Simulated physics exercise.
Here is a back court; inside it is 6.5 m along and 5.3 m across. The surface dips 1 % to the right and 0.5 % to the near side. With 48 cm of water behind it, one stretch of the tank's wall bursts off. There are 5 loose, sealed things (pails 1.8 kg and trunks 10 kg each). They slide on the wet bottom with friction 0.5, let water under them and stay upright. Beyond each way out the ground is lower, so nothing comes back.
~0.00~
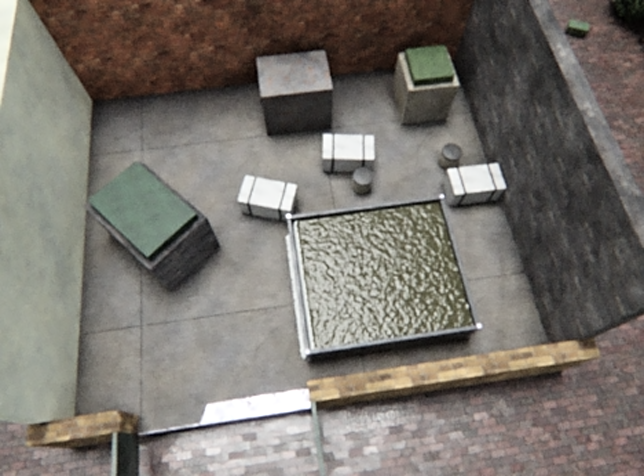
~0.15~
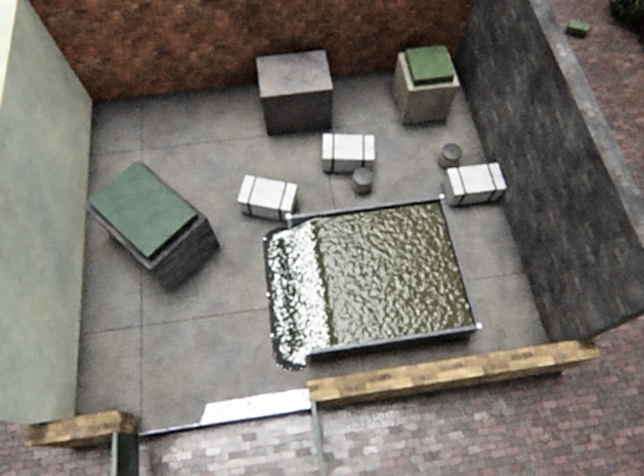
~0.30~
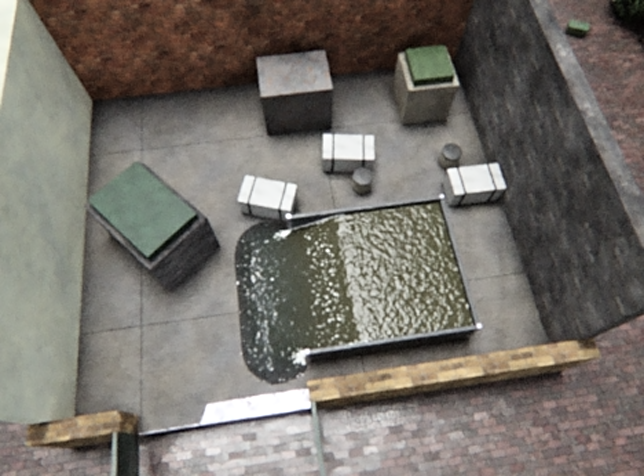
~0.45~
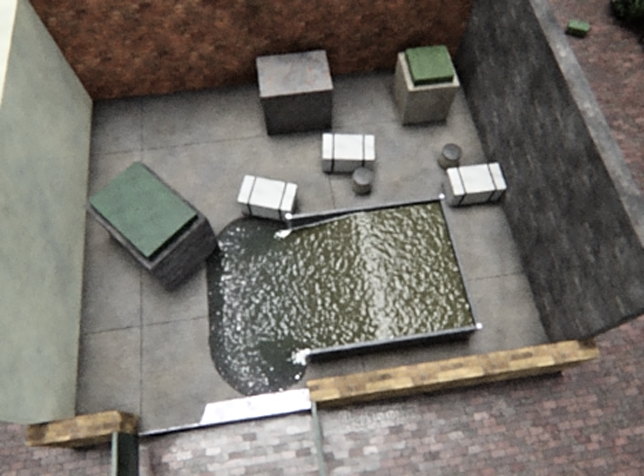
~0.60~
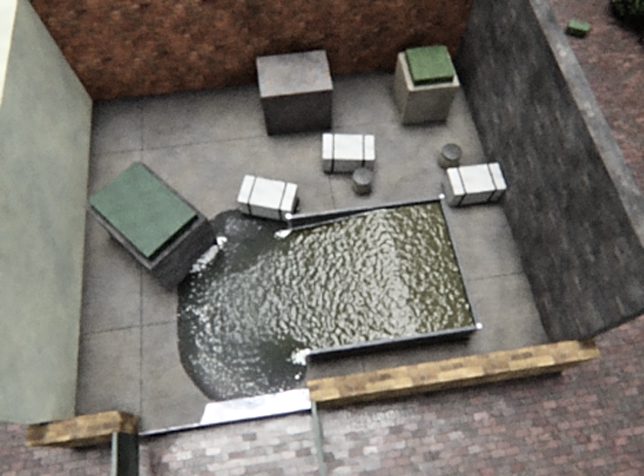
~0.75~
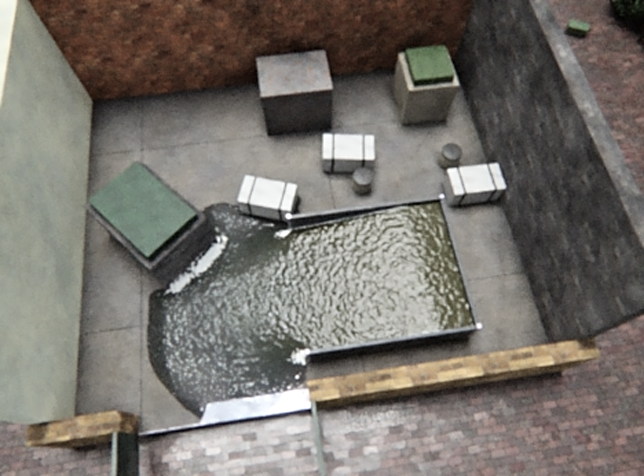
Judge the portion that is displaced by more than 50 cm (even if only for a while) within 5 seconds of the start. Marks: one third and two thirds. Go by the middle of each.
That comes to not even a third.
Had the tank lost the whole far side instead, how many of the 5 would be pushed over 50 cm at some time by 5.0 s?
Then 5.
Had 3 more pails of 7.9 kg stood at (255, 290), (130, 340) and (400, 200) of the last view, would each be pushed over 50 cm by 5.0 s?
In that order: Past it, more, less.
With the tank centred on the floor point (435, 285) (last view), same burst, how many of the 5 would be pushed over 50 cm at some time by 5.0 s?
Then 1.
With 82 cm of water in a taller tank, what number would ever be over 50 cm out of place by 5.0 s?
In that case 0 of them.
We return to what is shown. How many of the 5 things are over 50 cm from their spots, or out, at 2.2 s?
By then 0.
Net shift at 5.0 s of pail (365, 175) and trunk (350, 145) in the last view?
In that order: 0 cm, 0 cm.
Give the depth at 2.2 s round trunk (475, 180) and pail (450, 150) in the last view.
About 0 and 0 cm.
After 1.1 s 0 of 5 are over 50 cm from their spots; 0 afloat.
After 2.2 s 0 of 5 are over 50 cm from their spots; 0 afloat.
After 3.5 s 0 of 5 are over 50 cm from their spots; 0 afloat.
After 5.0 s 0 of 5 are over 50 cm from their spots, and 0 have been at some point; 0 afloat.
